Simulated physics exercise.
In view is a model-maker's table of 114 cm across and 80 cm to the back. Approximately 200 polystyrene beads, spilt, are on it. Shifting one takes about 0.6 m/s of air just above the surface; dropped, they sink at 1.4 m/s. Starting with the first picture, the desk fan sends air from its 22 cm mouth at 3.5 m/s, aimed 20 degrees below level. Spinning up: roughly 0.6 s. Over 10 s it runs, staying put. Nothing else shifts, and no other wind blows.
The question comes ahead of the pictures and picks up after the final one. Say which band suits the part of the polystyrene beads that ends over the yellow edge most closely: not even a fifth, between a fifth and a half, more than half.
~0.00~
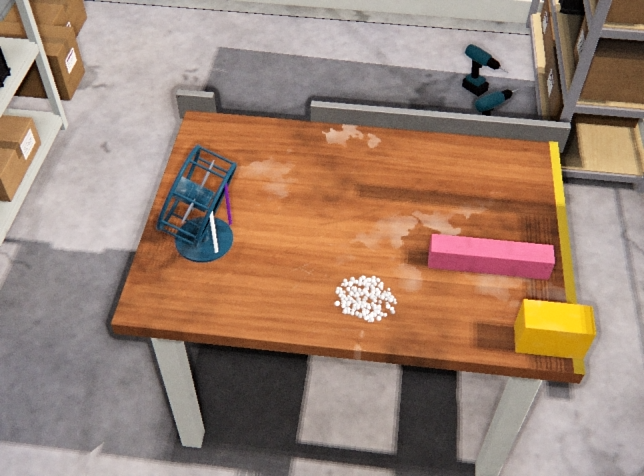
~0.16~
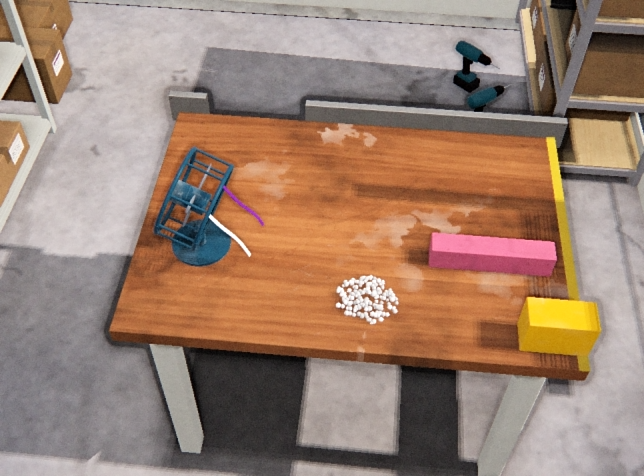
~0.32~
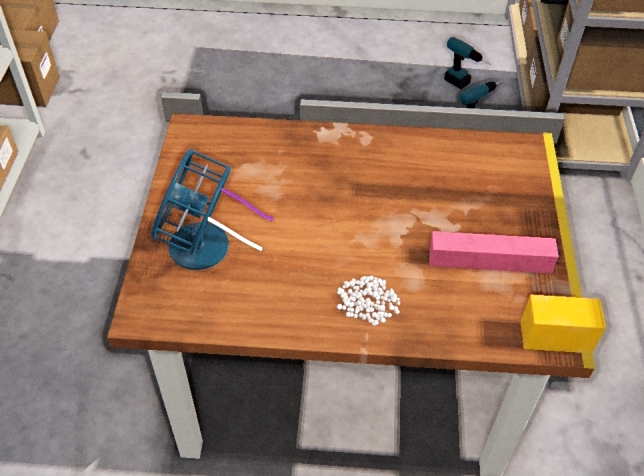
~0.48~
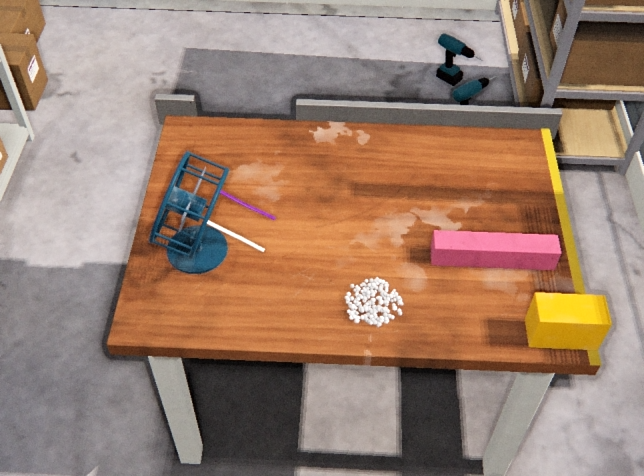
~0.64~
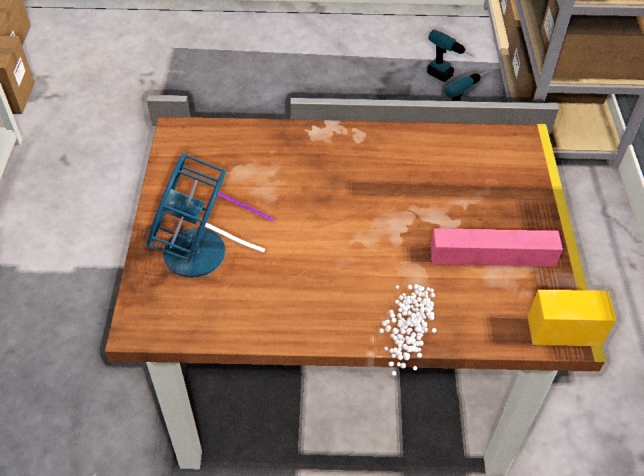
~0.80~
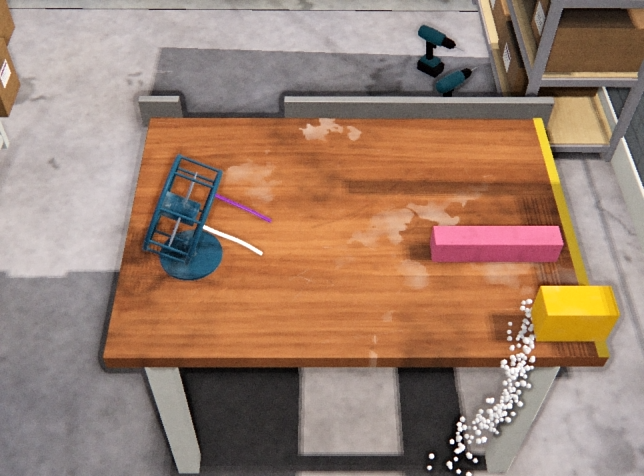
Most closely, not even a fifth.
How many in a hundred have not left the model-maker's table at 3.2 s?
Some 0 per cent.
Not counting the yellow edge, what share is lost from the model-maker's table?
About 90 per cent of them.
After 2.0 s the count stands so, 7 % are over the yellow edge.
After 3.2 s the count stands so, 7 % are over the yellow edge.
After 5.5 s the count stands so, 7 % are over the yellow edge.
After 10.0 s, at the end, 7 % are over the yellow edge.
